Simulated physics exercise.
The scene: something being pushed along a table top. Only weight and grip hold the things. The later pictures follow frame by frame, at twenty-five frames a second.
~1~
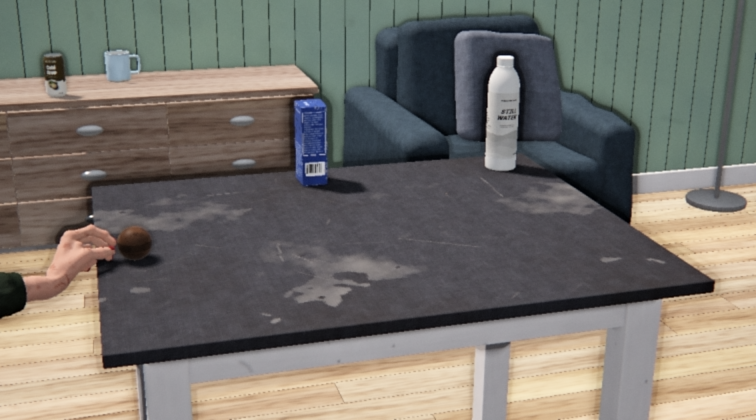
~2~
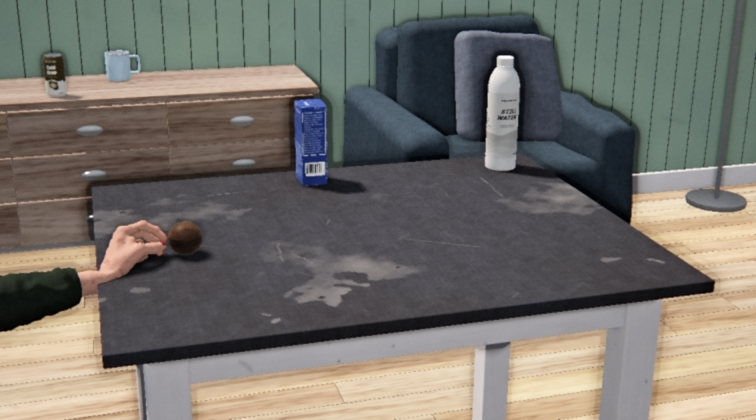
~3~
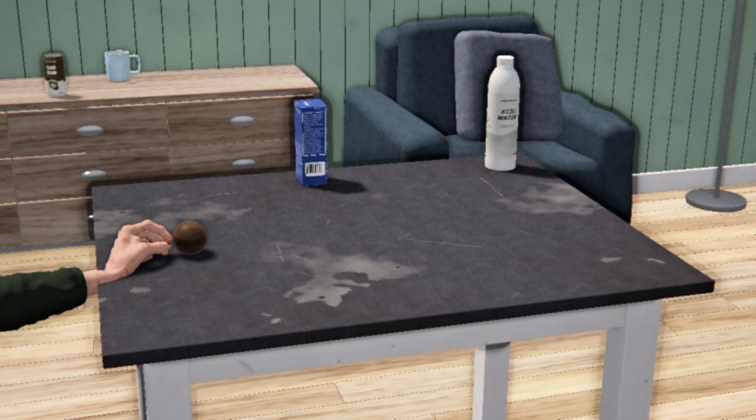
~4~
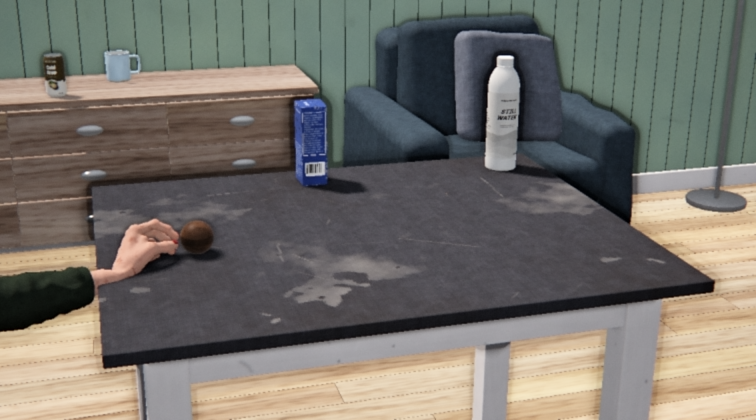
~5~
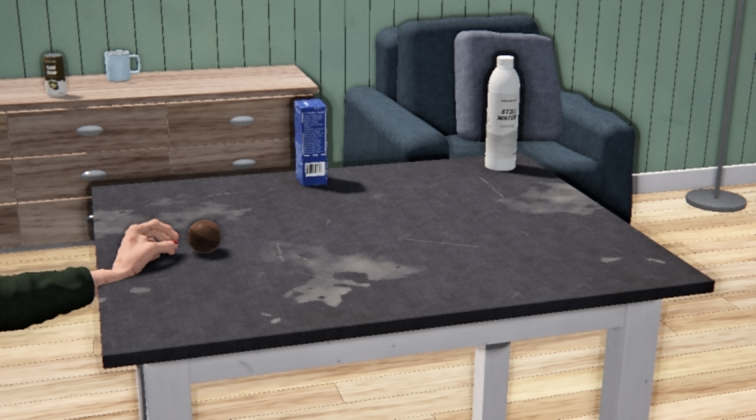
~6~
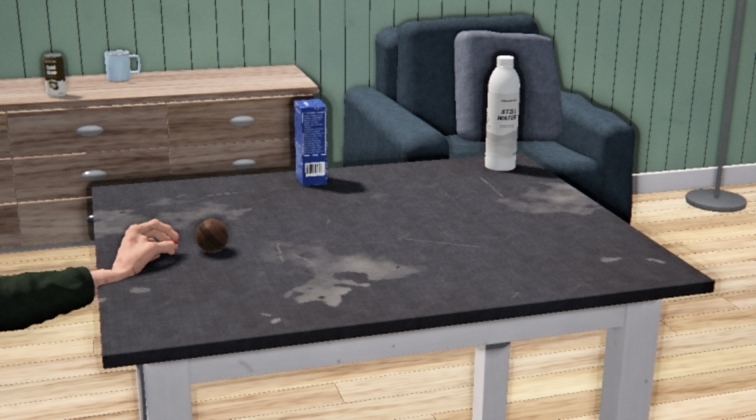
In the video, a hand at the left edge of a dark table pushes a brown ball to the right, then stays in place as the ball rolls slowly a short distance away, with a blue carton and white bottle standing behind.
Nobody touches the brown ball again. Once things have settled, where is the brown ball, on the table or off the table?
The brown ball stays on the table.
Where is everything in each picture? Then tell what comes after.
Under the hand; brown ball (135, 243), in the first picture.
Under the hand; brown ball (185, 238), in the second picture.
Under the hand; brown ball (190, 238), in the third picture.
Brown ball (197, 237), in the fourth picture.
Brown ball (205, 237), in the fifth picture.
Brown ball (212, 236) shifted a little, in the sixth picture.
Then, 0.10 s on from there, brown ball shifted about its own width near (230, 235).
Then, 0.30 s on from there, brown ball shifted well along near (260, 232).
Then, 0.60 s on from there, brown ball shifted well along near (293, 229).
Then, 0.90 s on from there, brown ball shifted well along near (313, 227).
In the end, moved from the start, brown ball. At the end, from the last picture's camera, brown ball near (321, 226).
